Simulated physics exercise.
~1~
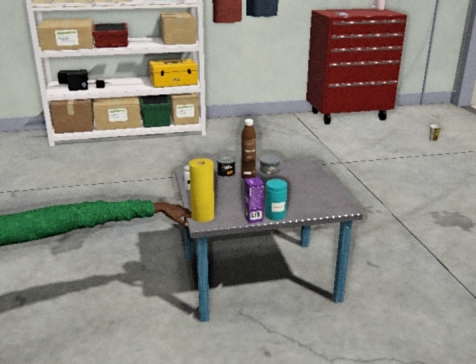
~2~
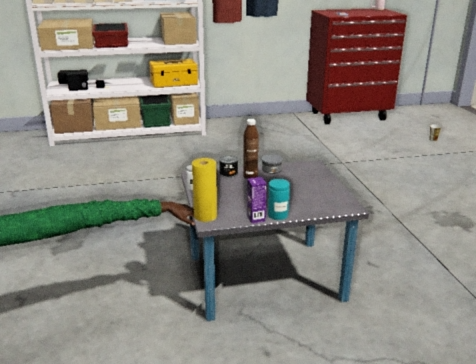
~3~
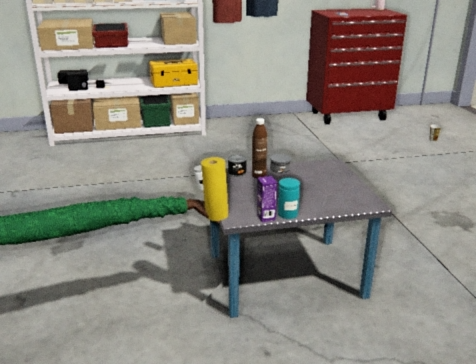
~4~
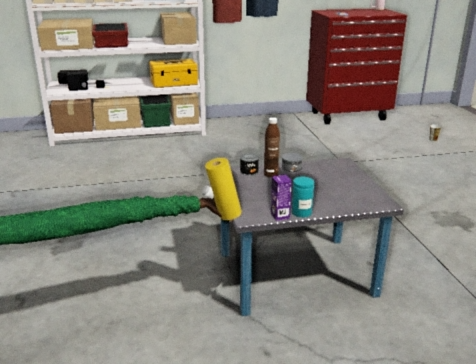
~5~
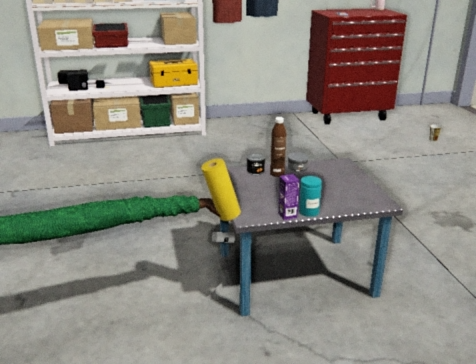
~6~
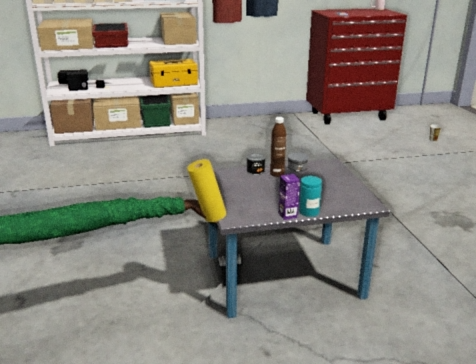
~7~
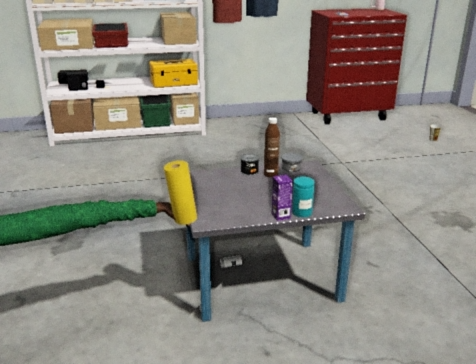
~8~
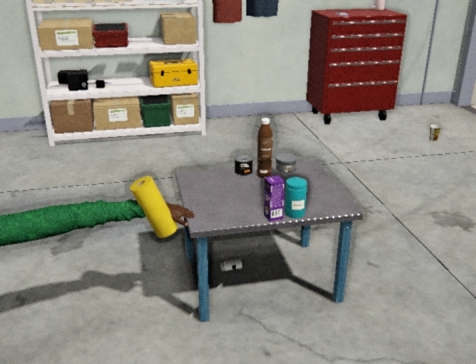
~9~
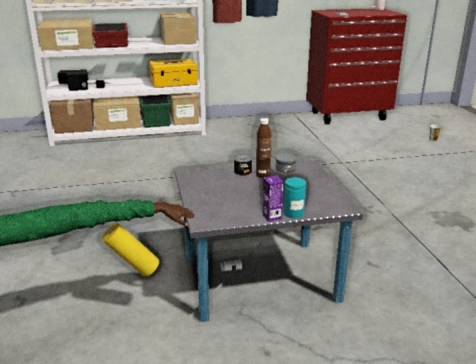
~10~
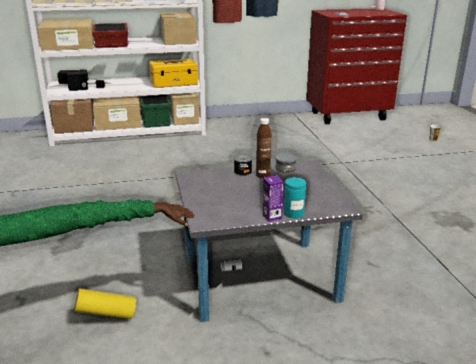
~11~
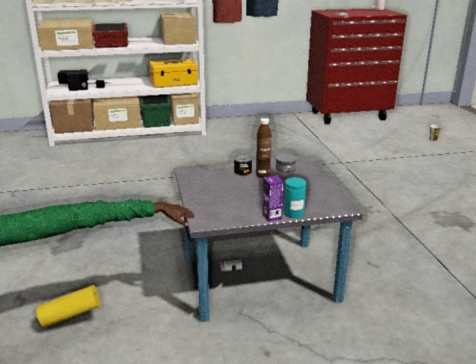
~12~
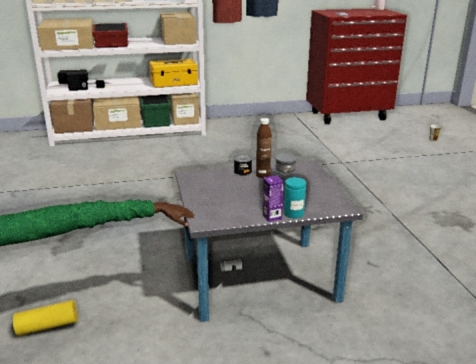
Workshop, a green-sleeved arm shoving a small table right then back left, the white shaker and yellow roll falling to the floor.
